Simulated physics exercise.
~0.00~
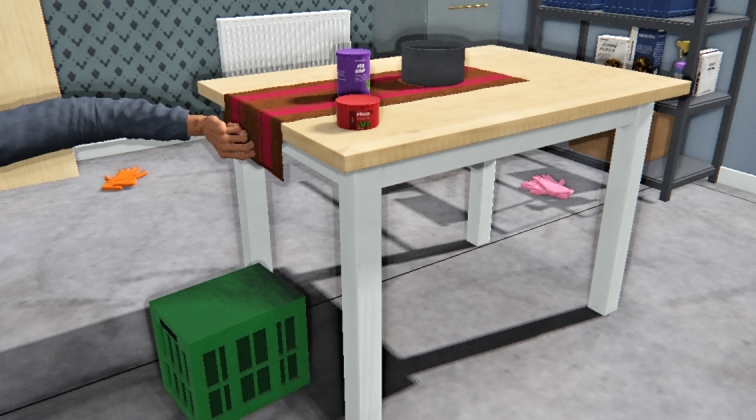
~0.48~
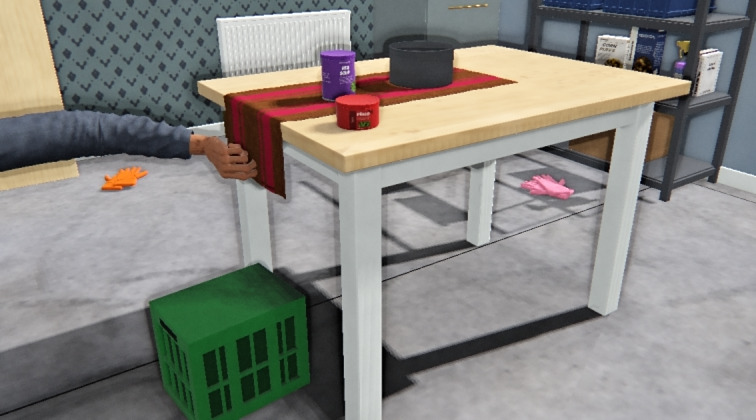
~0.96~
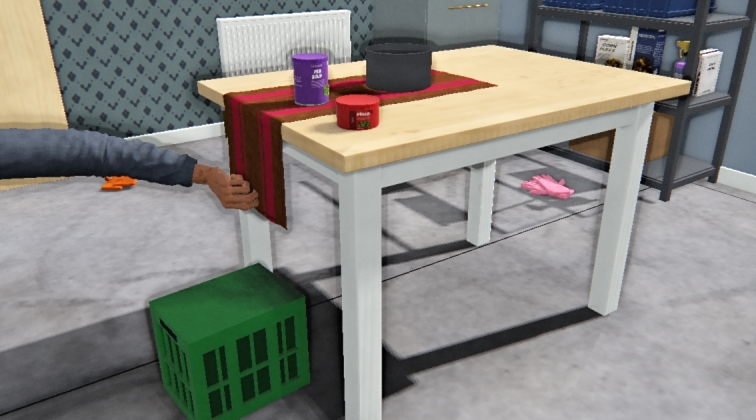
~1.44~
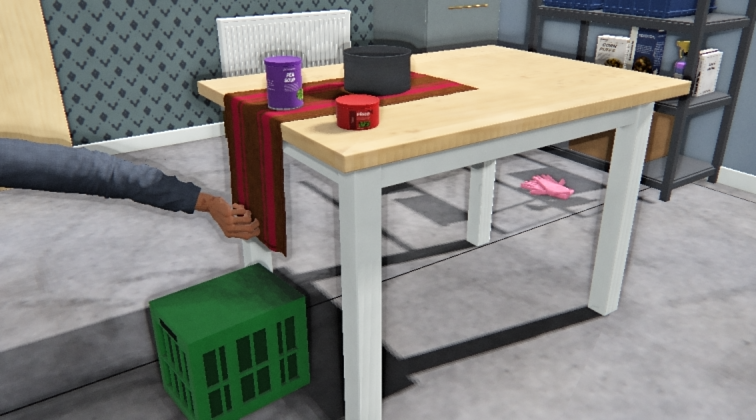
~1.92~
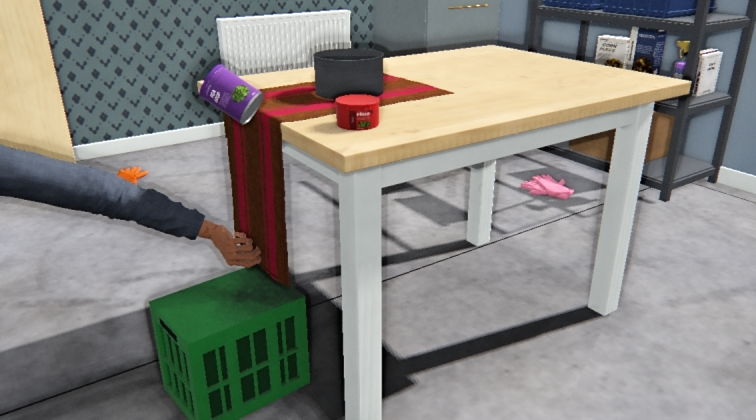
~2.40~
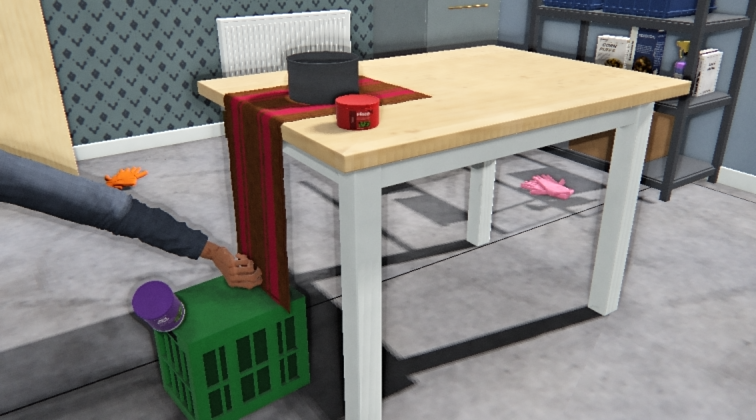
The clip shows a hand pulling a brown and red scarf down over a table's left end toward a green crate, carrying a purple tin and dark pot left; the tin tips off and drops to the crate, while the pot and red tub remain on the table.
